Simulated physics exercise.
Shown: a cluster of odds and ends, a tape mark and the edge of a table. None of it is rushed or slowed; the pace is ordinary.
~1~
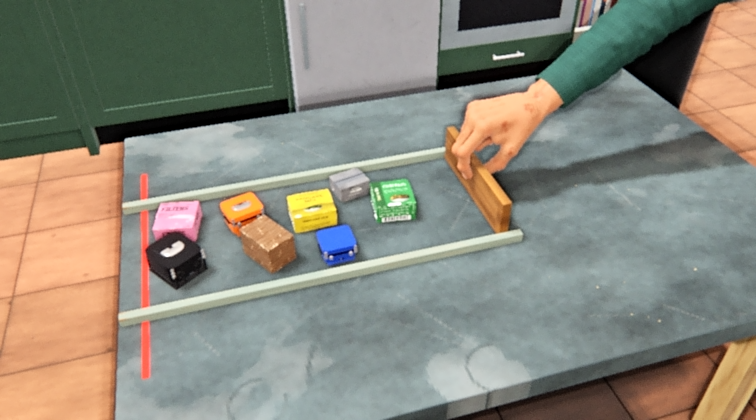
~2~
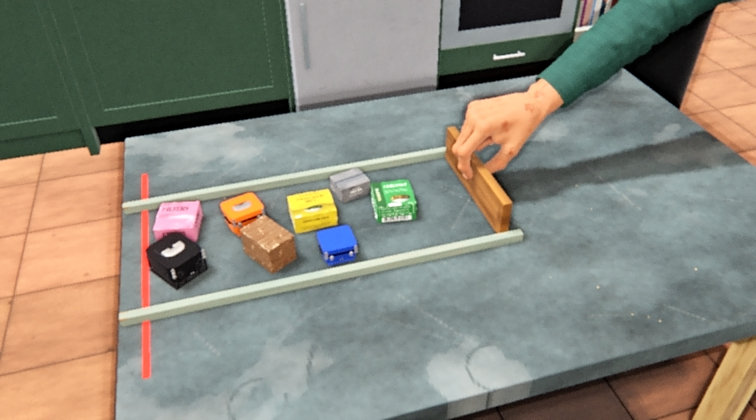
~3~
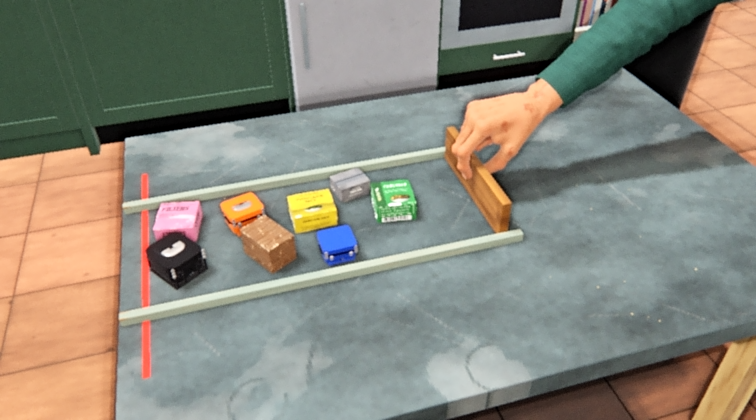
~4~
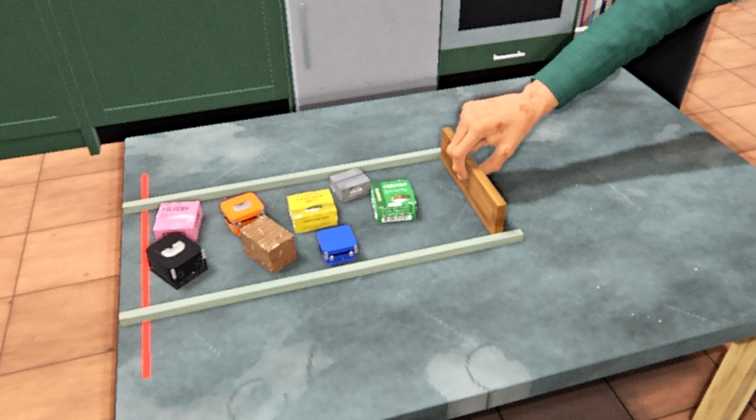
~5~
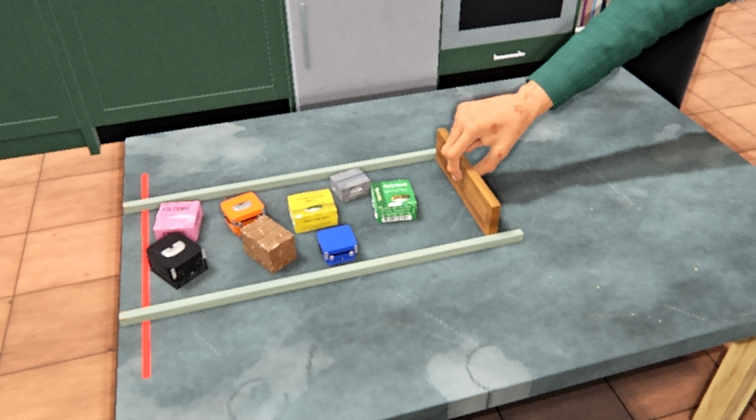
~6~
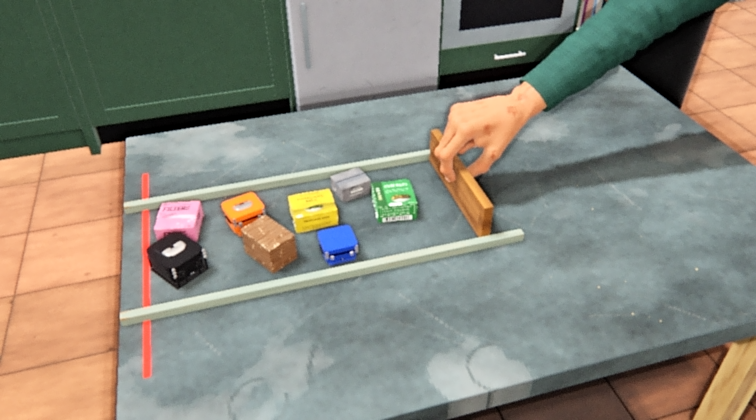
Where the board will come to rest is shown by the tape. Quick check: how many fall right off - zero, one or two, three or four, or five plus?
Five plus.
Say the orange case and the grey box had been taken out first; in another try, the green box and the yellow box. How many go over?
The number fallen is 4, and in the other try 3.
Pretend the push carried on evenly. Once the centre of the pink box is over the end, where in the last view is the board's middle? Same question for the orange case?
Middle approx. at (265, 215), then approx. at (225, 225).
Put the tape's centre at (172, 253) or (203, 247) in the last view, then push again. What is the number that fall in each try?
5, then 3.
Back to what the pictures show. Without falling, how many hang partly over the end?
The overhang total is 3.
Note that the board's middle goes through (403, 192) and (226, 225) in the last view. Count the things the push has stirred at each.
The count reaches 1 first and 8 second.
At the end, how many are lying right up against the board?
Result: 3 in all.
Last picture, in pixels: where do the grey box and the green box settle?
Positions - first (126, 223), then (122, 253).
Early on, none off yet; black case at rest near (177, 259); pink box at rest near (179, 222); orange case at rest near (244, 214).
A while later, none off yet; black case at rest near (177, 259); pink box travelled about its own width near (139, 226); orange case travelled well along near (177, 220).
Further along, two off so far; black case leaning well over near (96, 295); pink box down on the floor; orange case in the air near (107, 285).
Finally, the number that fall off is five or more; lost, yellow box, brown block, orange case, pink box and black case.
